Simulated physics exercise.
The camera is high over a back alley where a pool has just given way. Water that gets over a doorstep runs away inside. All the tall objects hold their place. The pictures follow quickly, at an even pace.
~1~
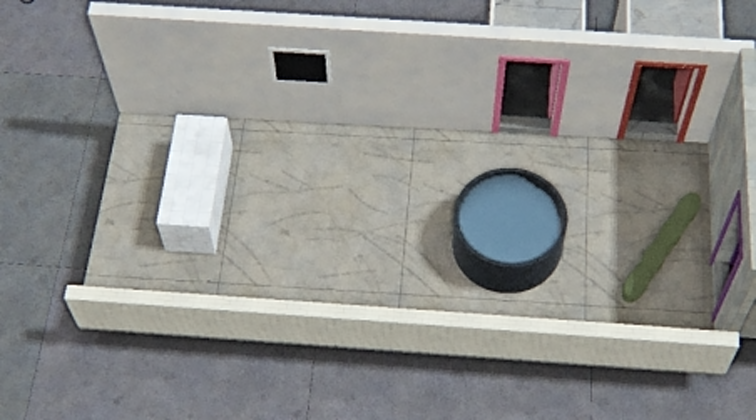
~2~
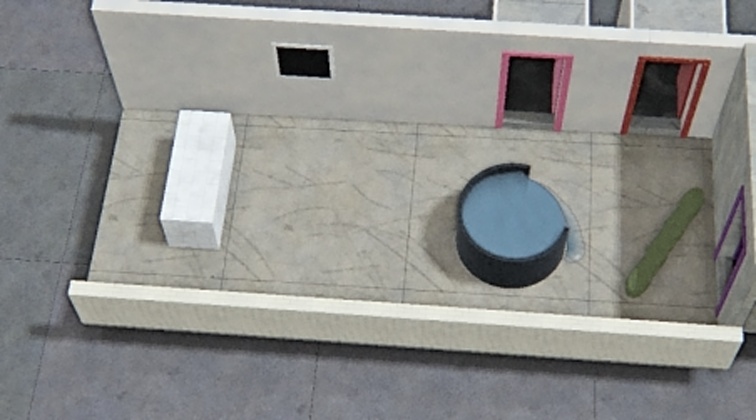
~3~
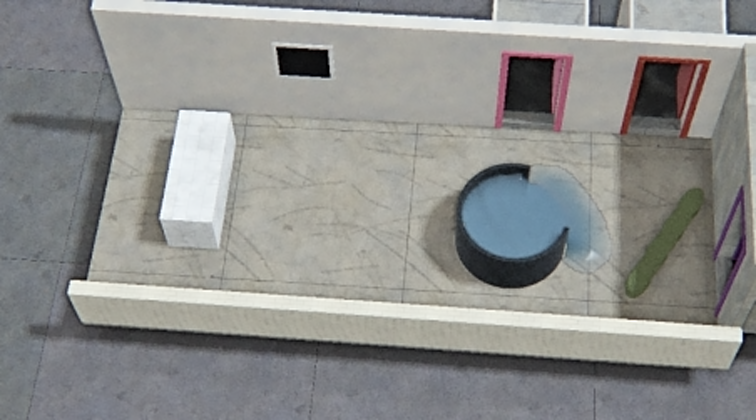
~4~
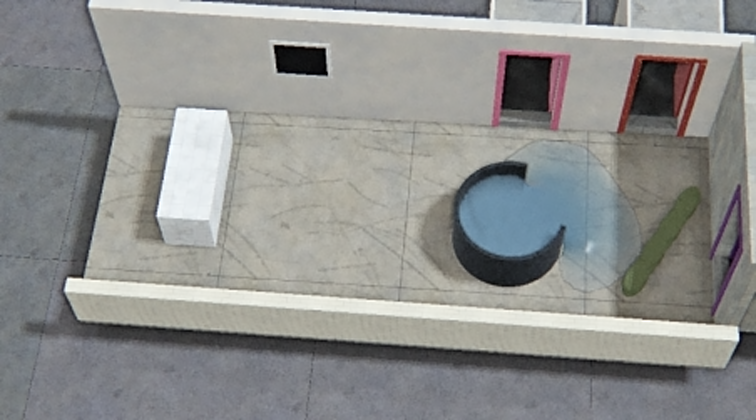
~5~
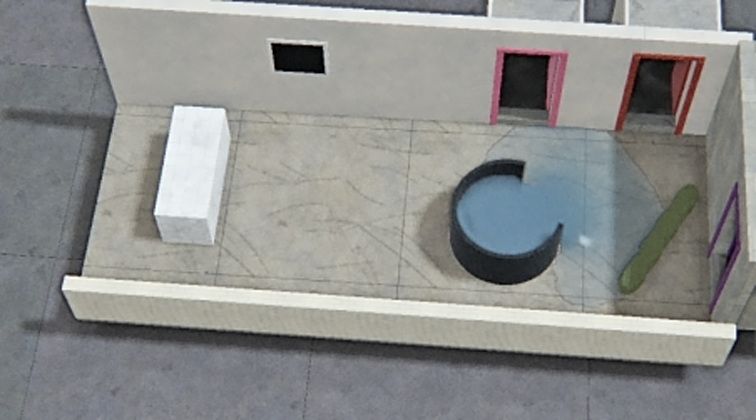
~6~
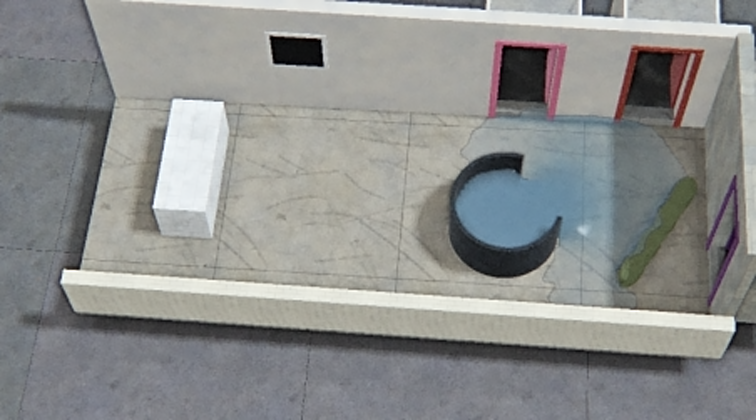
Round dark-walled pool opening on its right side in a walled alley, water pouring out and spreading across the paved floor.
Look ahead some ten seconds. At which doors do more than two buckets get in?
The pink door stays under that; the purple door stays under that; the red door takes more than that.
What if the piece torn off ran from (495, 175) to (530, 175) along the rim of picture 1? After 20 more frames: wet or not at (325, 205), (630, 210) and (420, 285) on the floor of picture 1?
In turn: Under water, wet, no water.
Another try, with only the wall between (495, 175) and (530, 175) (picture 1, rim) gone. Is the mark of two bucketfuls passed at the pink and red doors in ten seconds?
In short: Pink door passes that mark; red door keeps below it.
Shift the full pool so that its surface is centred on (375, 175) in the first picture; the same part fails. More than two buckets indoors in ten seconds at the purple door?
My reading: The purple door stays under.
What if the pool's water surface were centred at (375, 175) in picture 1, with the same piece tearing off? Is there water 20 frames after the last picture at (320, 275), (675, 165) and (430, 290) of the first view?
In turn: No water, flooded, clear.
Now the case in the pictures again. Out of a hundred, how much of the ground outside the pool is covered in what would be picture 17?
Near 30 in a hundred.
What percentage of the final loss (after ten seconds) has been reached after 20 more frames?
Near 30 in a hundred.
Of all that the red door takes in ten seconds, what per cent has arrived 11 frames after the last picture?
I make it 45 per cent.
A moment on, water covers 20 % of the floor; the pink door under two buckets in, the purple door not reached, the red door under two buckets in.
Next, water covers 30 % of the floor; the pink door under two buckets in, the purple door wet at the sill, nothing in, the red door over two buckets in.
Then, water covers 50 % of the floor; the pink door under two buckets in, the purple door wet at the sill, nothing in, the red door far over two buckets in.
Later, water covers 75 % of the floor; the pink door under two buckets in, the purple door wet at the sill, nothing in, the red door far over two buckets in.
In the end, water covers 85 % of the floor; the pink door under two buckets in, the purple door wet at the sill, nothing in, the red door far over two buckets in.
